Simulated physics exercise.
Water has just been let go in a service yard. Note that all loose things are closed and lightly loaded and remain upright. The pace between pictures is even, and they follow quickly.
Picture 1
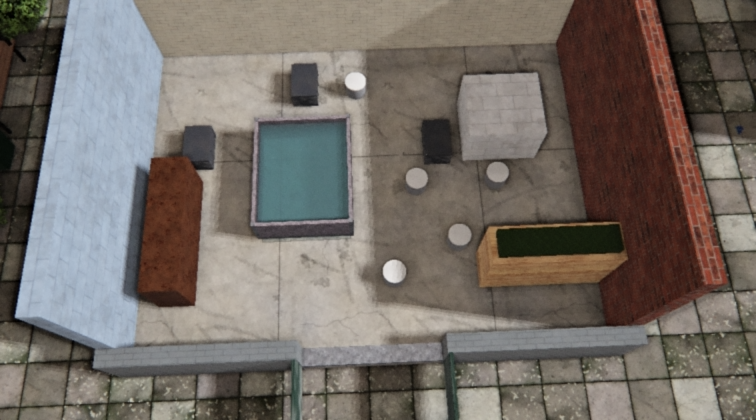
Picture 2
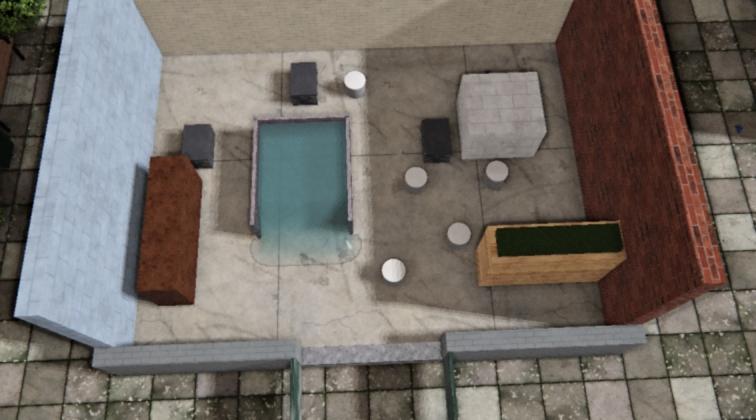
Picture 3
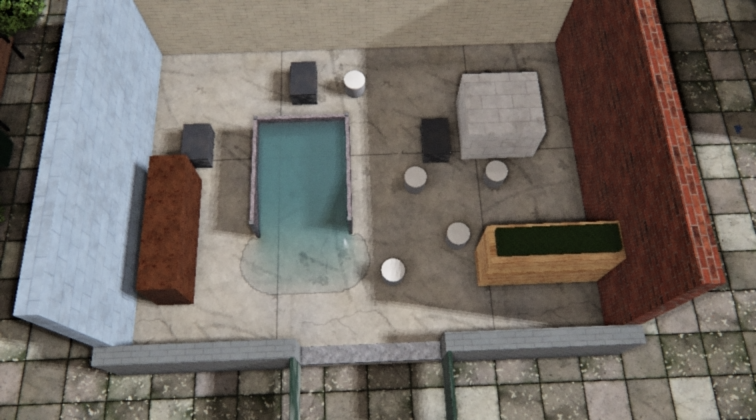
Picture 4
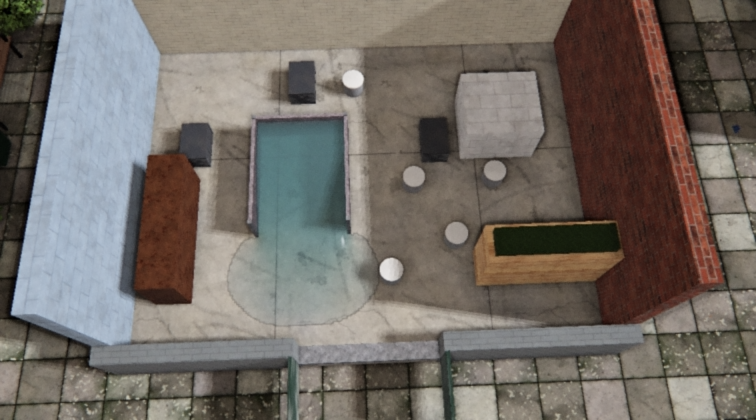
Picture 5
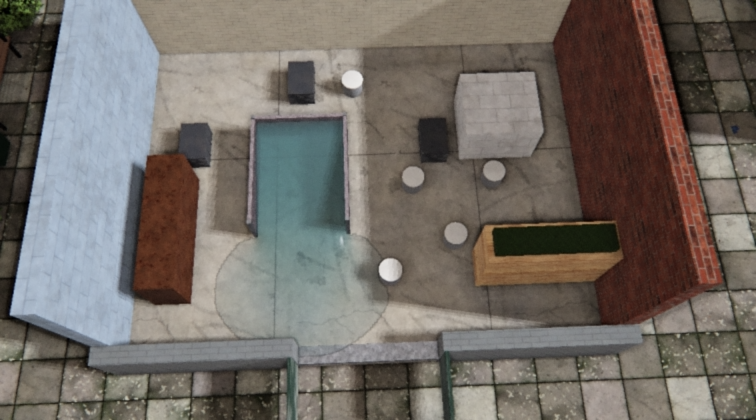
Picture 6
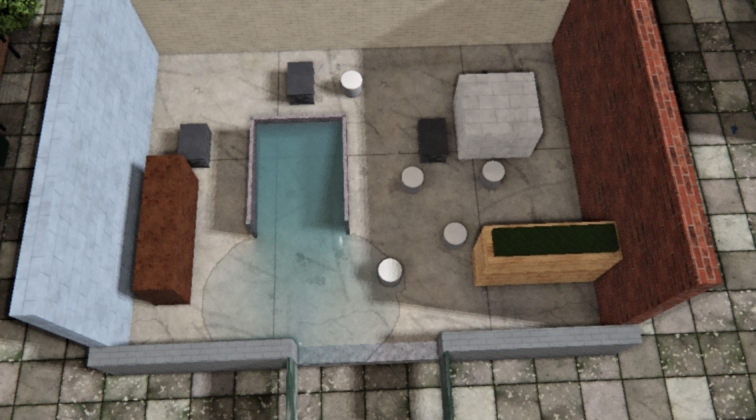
Water pours from the open front of a raised pool and spreads across the paved yard.
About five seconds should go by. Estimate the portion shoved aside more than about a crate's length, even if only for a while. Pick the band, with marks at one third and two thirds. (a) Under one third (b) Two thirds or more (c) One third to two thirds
The answer is a.
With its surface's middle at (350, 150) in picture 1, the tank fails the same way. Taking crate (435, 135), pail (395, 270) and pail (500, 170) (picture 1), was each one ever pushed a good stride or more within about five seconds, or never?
As listed: Under that, shifted that much, never so far.
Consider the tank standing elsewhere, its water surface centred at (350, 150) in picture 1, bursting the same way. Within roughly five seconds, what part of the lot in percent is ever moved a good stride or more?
It works out near 10 %.
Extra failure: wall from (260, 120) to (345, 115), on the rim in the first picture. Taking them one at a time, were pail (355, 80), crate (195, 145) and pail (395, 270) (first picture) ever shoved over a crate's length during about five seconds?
Well, in order they come out as beyond that mark, under that mark and under that mark.
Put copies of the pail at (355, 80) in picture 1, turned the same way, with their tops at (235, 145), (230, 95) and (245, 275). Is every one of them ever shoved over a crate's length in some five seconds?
Copy by copy, in order: Largely stays, largely stays, relocated.
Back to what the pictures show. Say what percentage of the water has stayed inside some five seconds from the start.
It works out at roughly 54 percent.
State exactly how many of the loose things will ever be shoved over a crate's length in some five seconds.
Count: 0.
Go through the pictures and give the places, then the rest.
A pail at (395, 271) rests on the ground; a pail at (355, 81), on the bottom; 0 of 8 have shifted, in the first frame.
A pail at (394, 270), on the bottom; a pail at (355, 80), on the bottom; 0 of 8 have shifted, in the second frame.
A pail at (393, 270), on the bottom; a pail at (354, 80) rests on the ground; 0 of 8 have shifted, in the third frame.
A pail at (392, 269), on the bottom; a pail at (353, 79), on the bottom; 0 of 8 have shifted, in the fourth frame.
A pail at (391, 270) rests on the ground; a pail at (352, 79), on the bottom; 0 of 8 have shifted, in the fifth frame.
A pail at (390, 270) rests on the ground; a pail at (352, 80) rests on the ground; 0 of 8 have shifted, in the sixth frame.
A moment on, 0 of 8 are well off their spots; 0 afloat.
Next, 0 of 8 are well off their spots; 0 afloat.
Later, 0 of 8 are well off their spots; 0 afloat.
In the end, 0 of 8 are well off their spots, and 0 have been at some point; 0 afloat.
